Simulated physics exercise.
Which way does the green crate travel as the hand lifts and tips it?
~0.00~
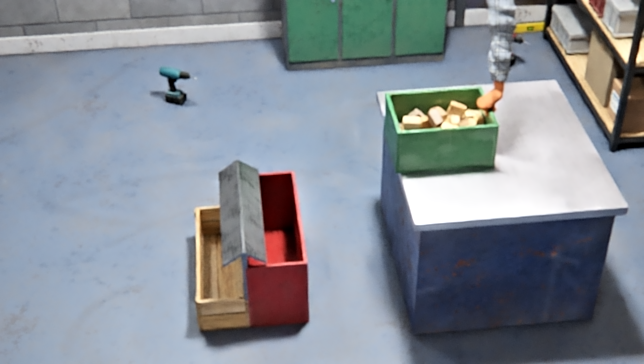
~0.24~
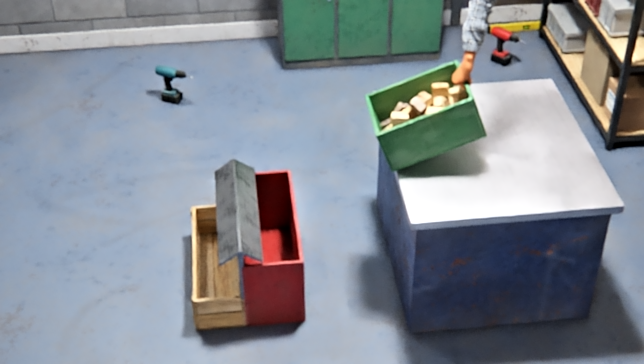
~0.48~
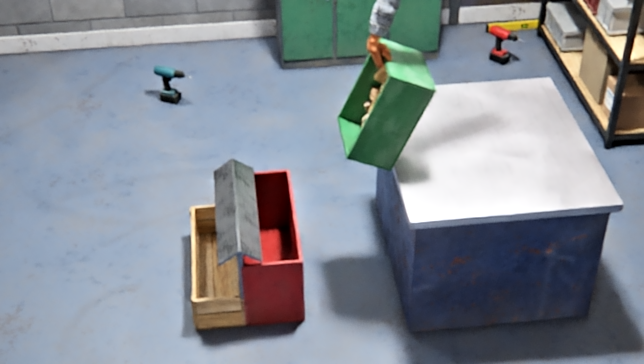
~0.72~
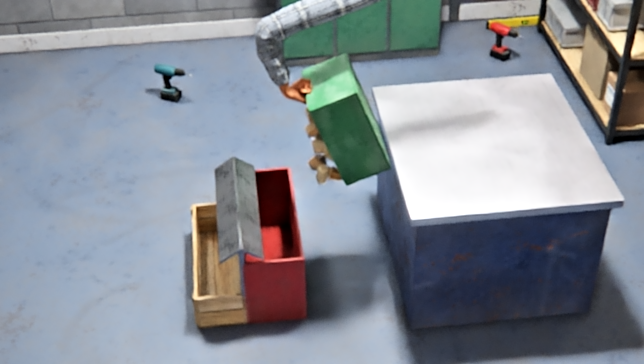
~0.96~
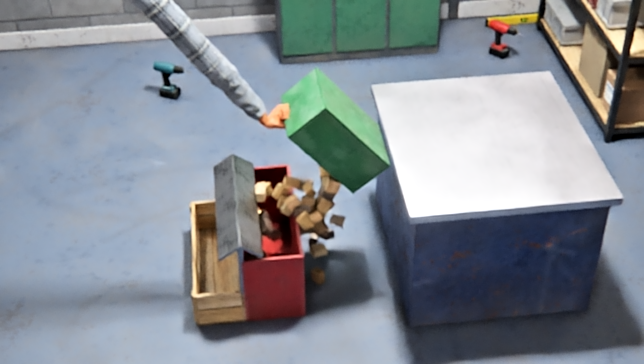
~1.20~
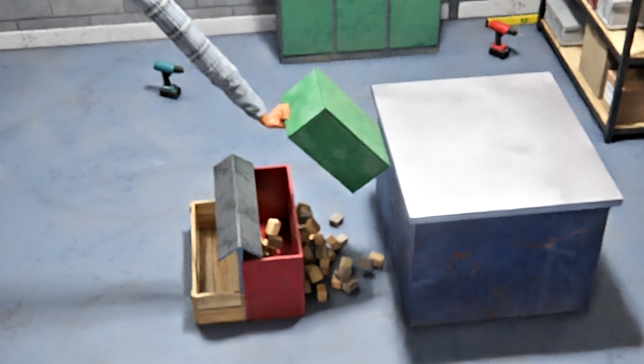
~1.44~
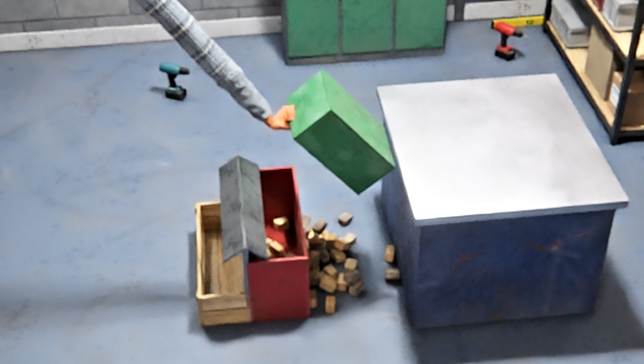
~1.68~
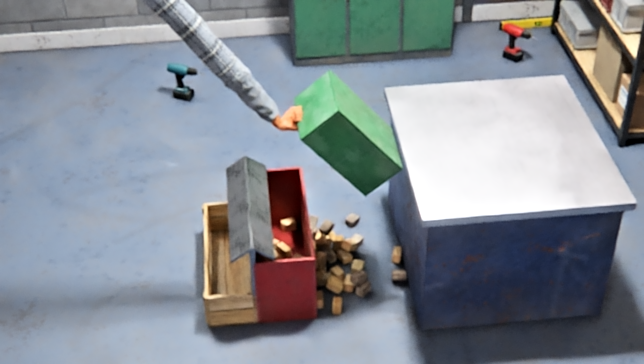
The green crate moves to the left, off the bench and toward the red tote.
